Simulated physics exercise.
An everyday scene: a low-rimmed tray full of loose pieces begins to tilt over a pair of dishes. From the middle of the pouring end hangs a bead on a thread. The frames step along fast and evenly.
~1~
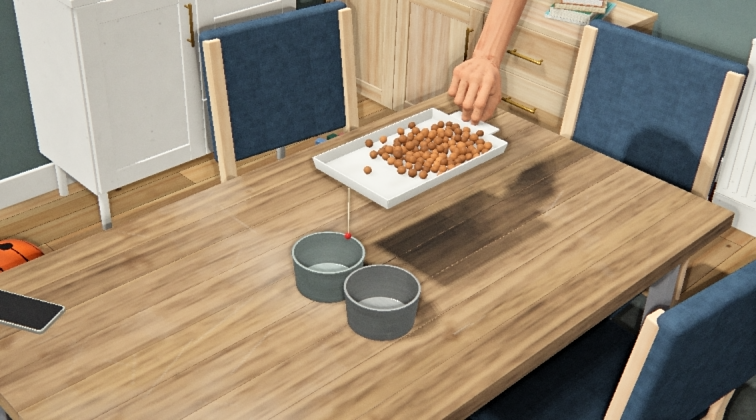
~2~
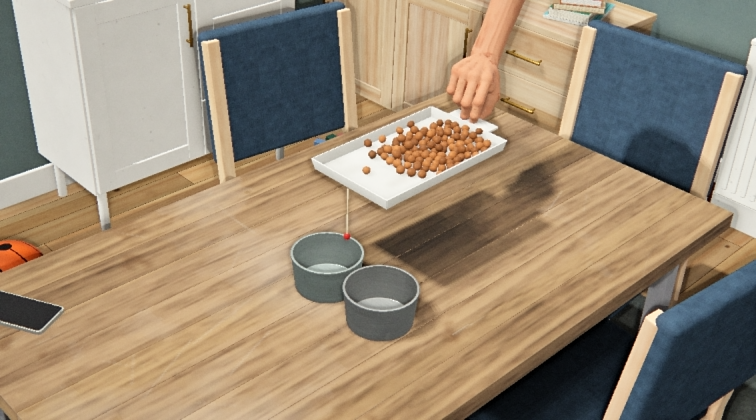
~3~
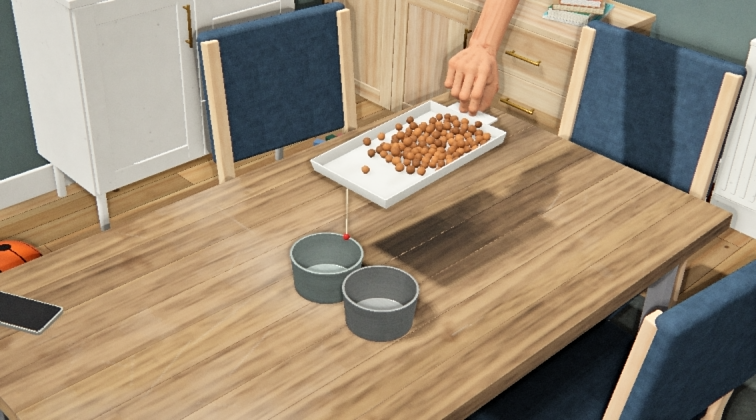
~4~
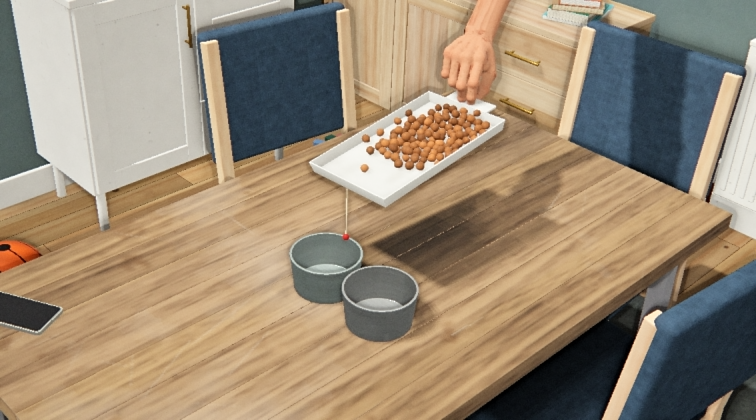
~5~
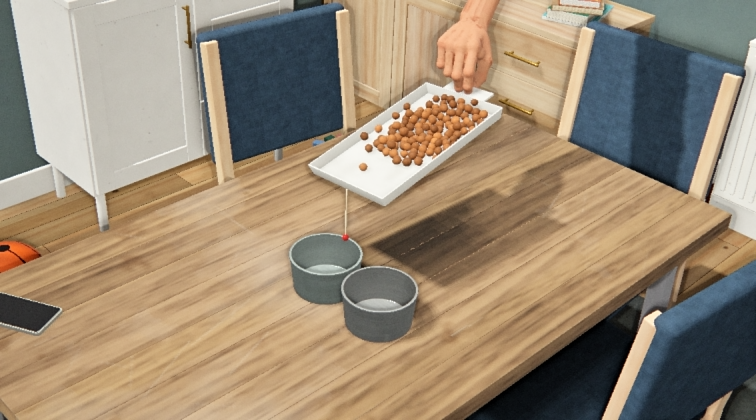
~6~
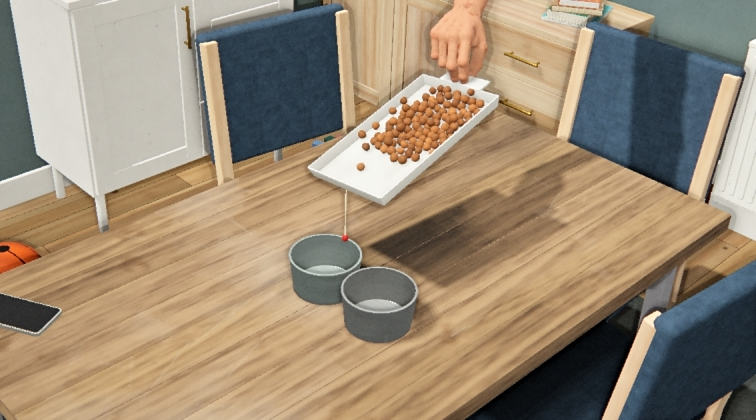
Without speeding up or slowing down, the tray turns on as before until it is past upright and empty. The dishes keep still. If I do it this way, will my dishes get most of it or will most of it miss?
The dishes save the lesser portion.
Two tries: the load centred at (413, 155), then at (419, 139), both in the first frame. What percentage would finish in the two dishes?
Roughly 20 % and then 30 %.
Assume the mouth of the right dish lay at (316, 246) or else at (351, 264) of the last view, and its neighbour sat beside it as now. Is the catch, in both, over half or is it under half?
First place: Beyond half; second place: Beyond half.
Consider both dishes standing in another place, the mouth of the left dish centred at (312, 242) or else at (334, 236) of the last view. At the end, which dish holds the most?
It comes out as the one to the left in the first try and the one to the left in the second.
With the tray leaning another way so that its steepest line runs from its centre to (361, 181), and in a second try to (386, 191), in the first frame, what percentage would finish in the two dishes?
In order, some 70 % and some 80 %.
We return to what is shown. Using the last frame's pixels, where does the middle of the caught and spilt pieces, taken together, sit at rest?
About (299, 267).
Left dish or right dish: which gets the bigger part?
The one at left wins.
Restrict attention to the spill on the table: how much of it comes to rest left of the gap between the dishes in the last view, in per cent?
Reading: Around 100 %.
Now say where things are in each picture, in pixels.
The first picture shows corners of the pouring end near (316, 158) and (388, 198), level; middle of the load near (432, 146), hazelnuts; left dish near (301, 278); right dish near (355, 315); bead on its thread near (348, 236).
The second picture shows corners of the pouring end near (315, 158) and (387, 198), level; middle of the load near (431, 145).
The third picture shows corners of the pouring end near (314, 160) and (386, 198), tipped barely, lowest at the left corner; middle of the load near (430, 141).
The fourth picture shows corners of the pouring end near (313, 162) and (384, 197), tipped a little, lowest at the left corner; middle of the load near (428, 134).
The fifth picture shows corners of the pouring end near (312, 164) and (382, 196), tipped a little, lowest at the left corner; middle of the load near (426, 127).
The sixth picture shows corners of the pouring end near (311, 167) and (381, 196), tipped clearly, lowest at the left corner; middle of the load near (423, 121); left dish near (299, 281); right dish near (352, 318).
Shortly afterwards, tray tipped steeply; the bulk on the tray; only a few in the left dish; only a few outside both; a little in the air.
Next, tray tipped past a quarter turn; near a third on the tray; a little in the left dish; near a third outside both; near a quarter in the air.
Some moments later, tray tipped past a quarter turn; near a third in the left dish; near two thirds outside both.
In the end, tray tipped past a quarter turn; none at all in the right dish; near a third in the left dish; near two thirds outside both.
